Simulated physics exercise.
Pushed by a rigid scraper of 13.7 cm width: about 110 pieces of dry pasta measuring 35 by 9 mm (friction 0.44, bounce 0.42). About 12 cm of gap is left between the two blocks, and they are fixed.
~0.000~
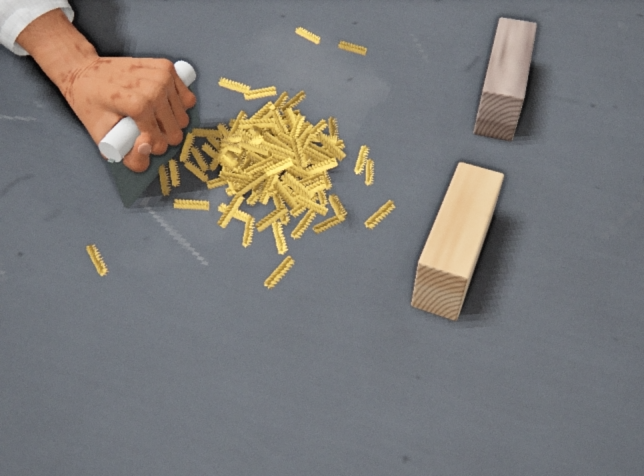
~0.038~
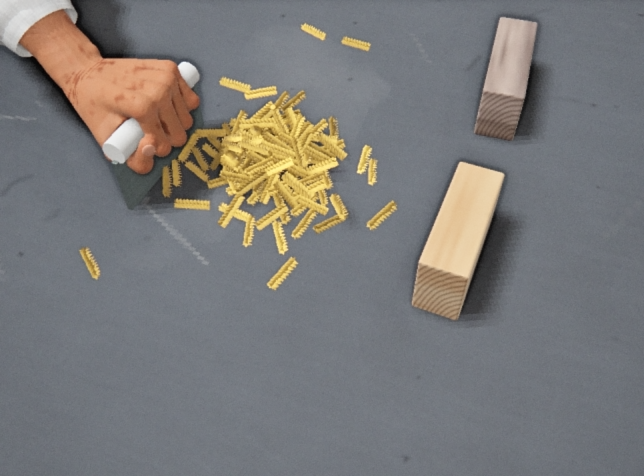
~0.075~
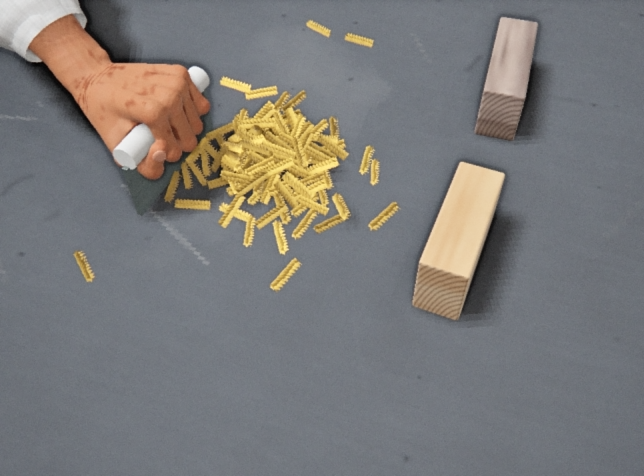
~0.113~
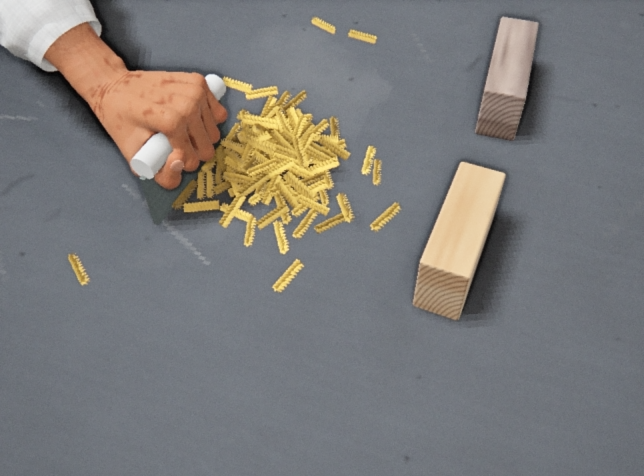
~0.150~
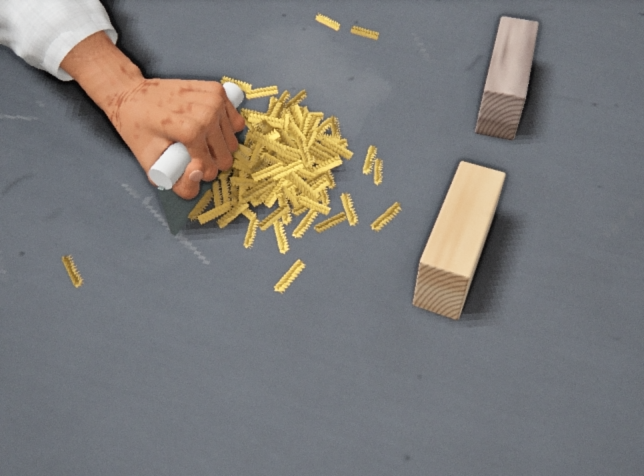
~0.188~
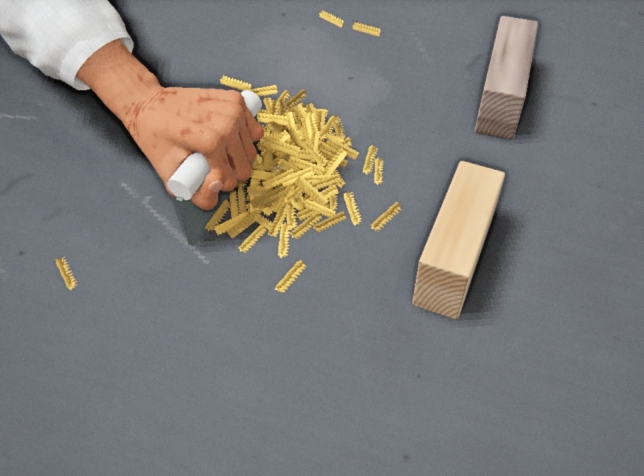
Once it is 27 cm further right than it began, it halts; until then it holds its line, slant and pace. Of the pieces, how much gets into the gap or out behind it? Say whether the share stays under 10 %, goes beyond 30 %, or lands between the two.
The share stays under 10 %.
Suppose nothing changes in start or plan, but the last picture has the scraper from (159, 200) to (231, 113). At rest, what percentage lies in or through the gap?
At rest, 0 per cent has gone through.
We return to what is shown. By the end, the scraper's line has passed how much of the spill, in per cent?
About 60 %.
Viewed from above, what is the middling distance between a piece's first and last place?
That comes to roughly 12 cm.
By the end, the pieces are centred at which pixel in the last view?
Centre: Close to (391, 183).
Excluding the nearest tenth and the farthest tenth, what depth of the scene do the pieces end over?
That comes to roughly 24 cm.
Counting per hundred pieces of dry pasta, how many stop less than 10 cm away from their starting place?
About 50 %.
Then, at 0.38 s, scraper 20 cm from its start, spill 21 cm wide; round the near block 5 %, held up before the blocks 95 %.
Then, at 0.58 s, scraper 28 cm from its start, spill 25 cm wide; round the near block 15 %, held up before the blocks 85 %.
After 0.75 s, scraper 28 cm from its start, spill 30 cm wide; round the near block 15 %, held up before the blocks 85 %.
At rest (2.5 s), in or through the gap 0 %, round the near block 15 %, round the far block 5 %, held up before the blocks 80 %.
